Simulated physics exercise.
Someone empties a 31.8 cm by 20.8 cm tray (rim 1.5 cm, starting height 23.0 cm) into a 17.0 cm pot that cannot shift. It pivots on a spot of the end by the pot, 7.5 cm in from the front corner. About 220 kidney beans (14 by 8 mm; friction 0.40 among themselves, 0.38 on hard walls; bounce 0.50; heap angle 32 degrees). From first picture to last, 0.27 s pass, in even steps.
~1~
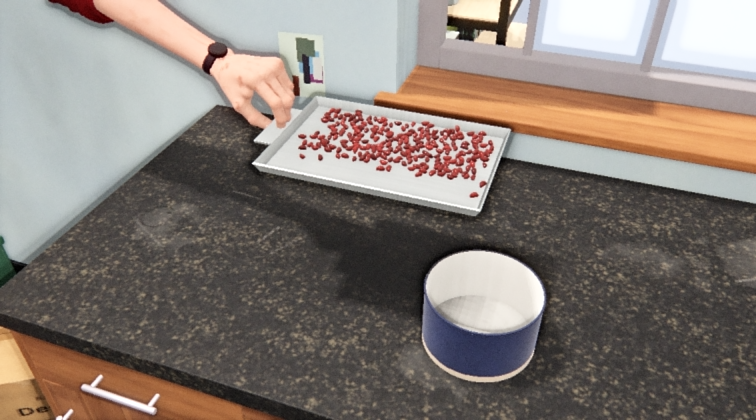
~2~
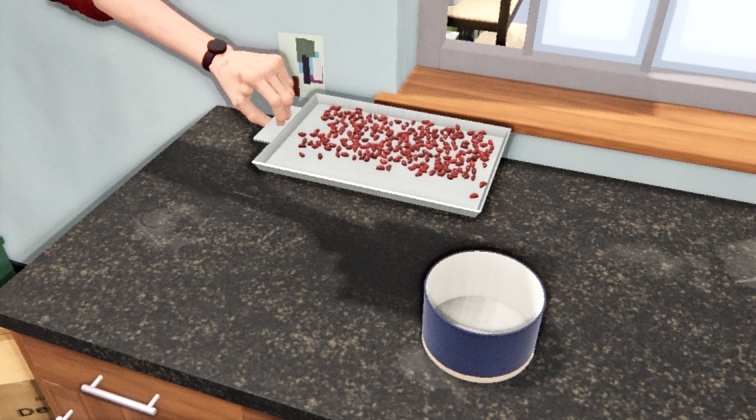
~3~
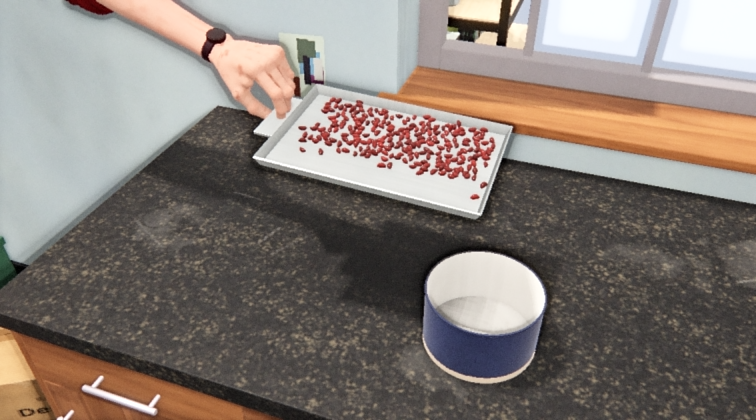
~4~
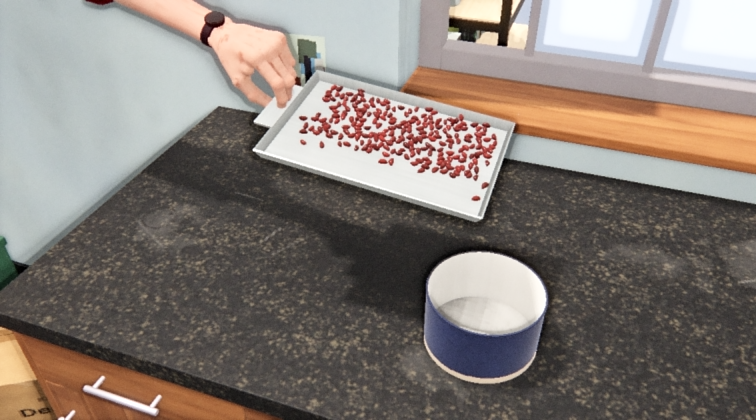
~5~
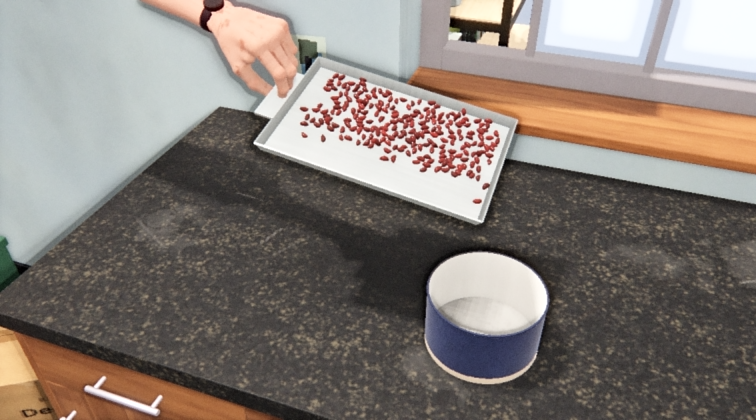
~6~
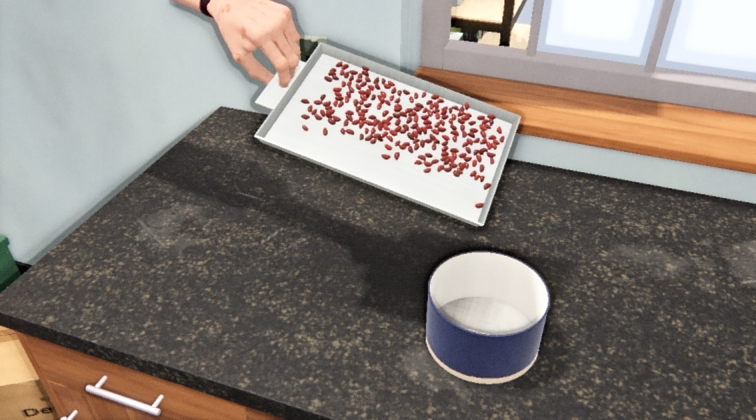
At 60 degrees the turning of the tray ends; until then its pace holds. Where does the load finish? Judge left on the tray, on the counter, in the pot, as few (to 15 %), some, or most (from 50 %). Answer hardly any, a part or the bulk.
Left on the tray: Hardly any; on the counter: Hardly any; in the pot: The bulk.
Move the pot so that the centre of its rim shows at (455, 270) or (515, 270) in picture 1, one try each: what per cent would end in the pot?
About 55 and 35 per cent.
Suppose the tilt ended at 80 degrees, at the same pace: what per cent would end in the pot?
In that case some 100 per cent.
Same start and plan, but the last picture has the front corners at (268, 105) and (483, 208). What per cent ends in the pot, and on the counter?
Pot 15, counter 60.
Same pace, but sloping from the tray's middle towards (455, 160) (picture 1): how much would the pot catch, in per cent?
Some 10 per cent.
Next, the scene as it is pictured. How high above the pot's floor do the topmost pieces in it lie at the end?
Roughly 3.0 cm.
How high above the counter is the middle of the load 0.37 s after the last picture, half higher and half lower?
Roughly 26 cm.
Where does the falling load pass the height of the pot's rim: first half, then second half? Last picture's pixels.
At about (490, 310), then at (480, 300).
Then, 0.22 s after the last picture, tilt 40 degrees; the tray holds 100 %, the pot 0 %.
Then, 0.37 s after the last picture, tilt 53 degrees; the tray holds 95 %, the pot 0 %.
Then, 0.65 s after the last picture, tilt 60 degrees; the tray holds 15 %, the pot 70 %.
In the end, tray 5 %, counter 0 %, pot 90 %.
